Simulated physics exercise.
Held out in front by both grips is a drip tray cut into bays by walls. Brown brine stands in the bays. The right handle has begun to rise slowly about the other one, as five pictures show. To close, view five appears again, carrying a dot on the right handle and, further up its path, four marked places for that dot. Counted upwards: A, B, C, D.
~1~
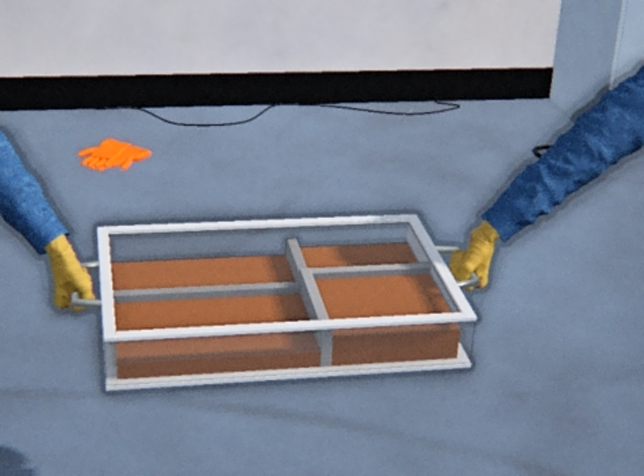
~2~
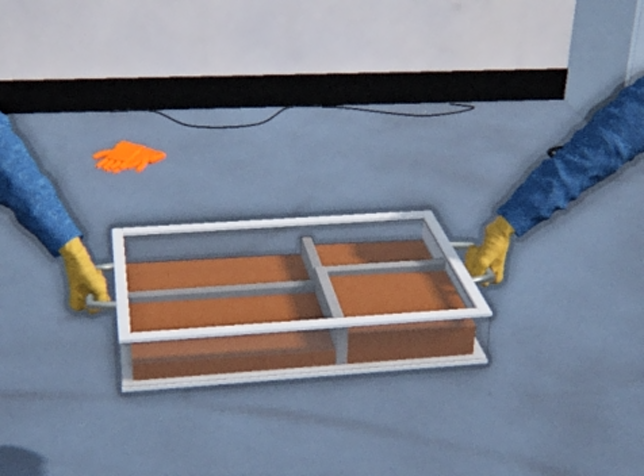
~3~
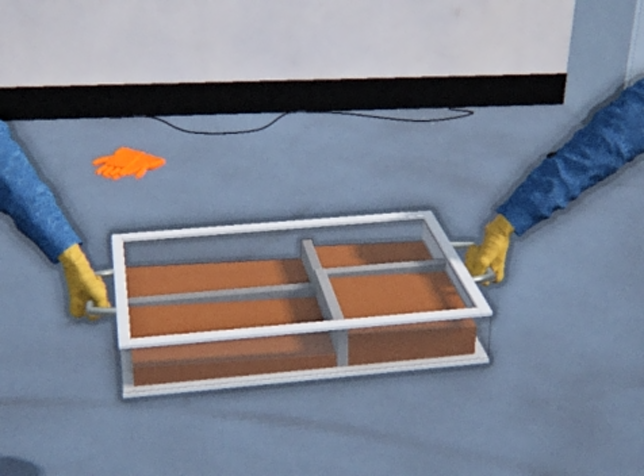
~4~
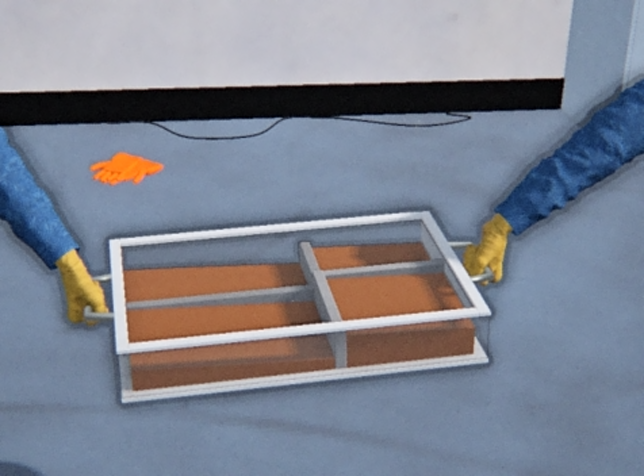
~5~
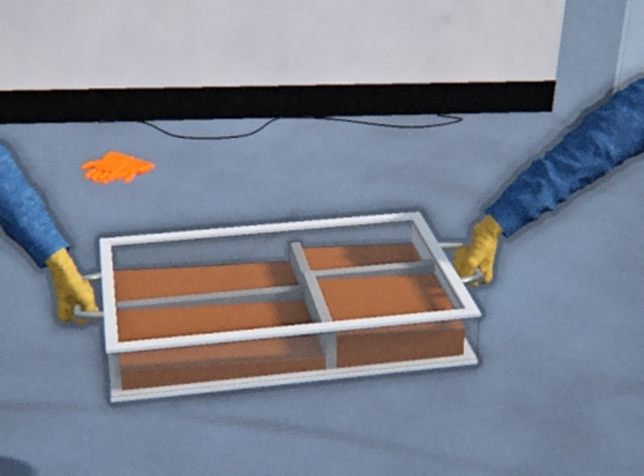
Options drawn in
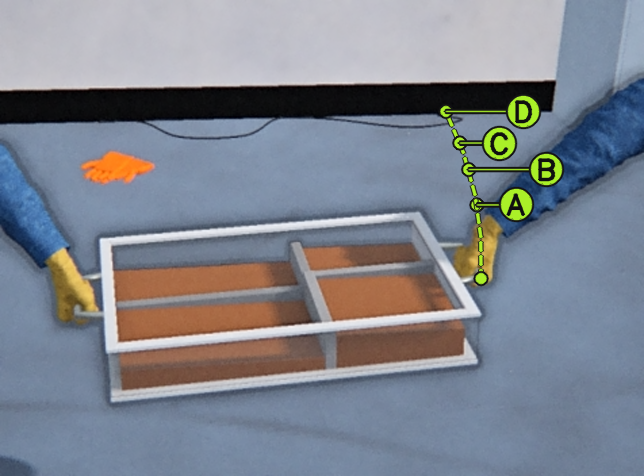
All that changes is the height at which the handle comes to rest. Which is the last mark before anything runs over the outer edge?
A will do.
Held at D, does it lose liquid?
Yes, it does.
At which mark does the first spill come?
Mark B.
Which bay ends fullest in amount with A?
The front left bay.
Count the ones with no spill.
One.
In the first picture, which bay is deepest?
The front right bay.
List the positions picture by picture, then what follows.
The tray is level; deepest in the front right bay, at (380, 302), shallowest in the back left; right handle at (466, 266), in the first frame.
Tipped about 1° down to the left; no wall is crossed; right handle at (482, 262), in the second frame.
Tipped about 2° down to the left; no wall is crossed; right handle at (482, 261), in the third frame.
Tipped about 3° down to the left; no wall is crossed; right handle at (480, 261), in the fourth frame.
Tipped about 3° down to the left; deepest in the front right bay, at (384, 302), shallowest in the back left; right handle at (470, 262), in the fifth frame.
On the marked copy, A at (476, 204); B at (468, 169); C at (459, 143); D at (445, 111).
For mark A, nothing spills; the front left bay holds the most.
For mark B, about 15 % goes over the rim.
For mark C, about 31 % goes over the rim.
For mark D, about 45 % goes over the rim.
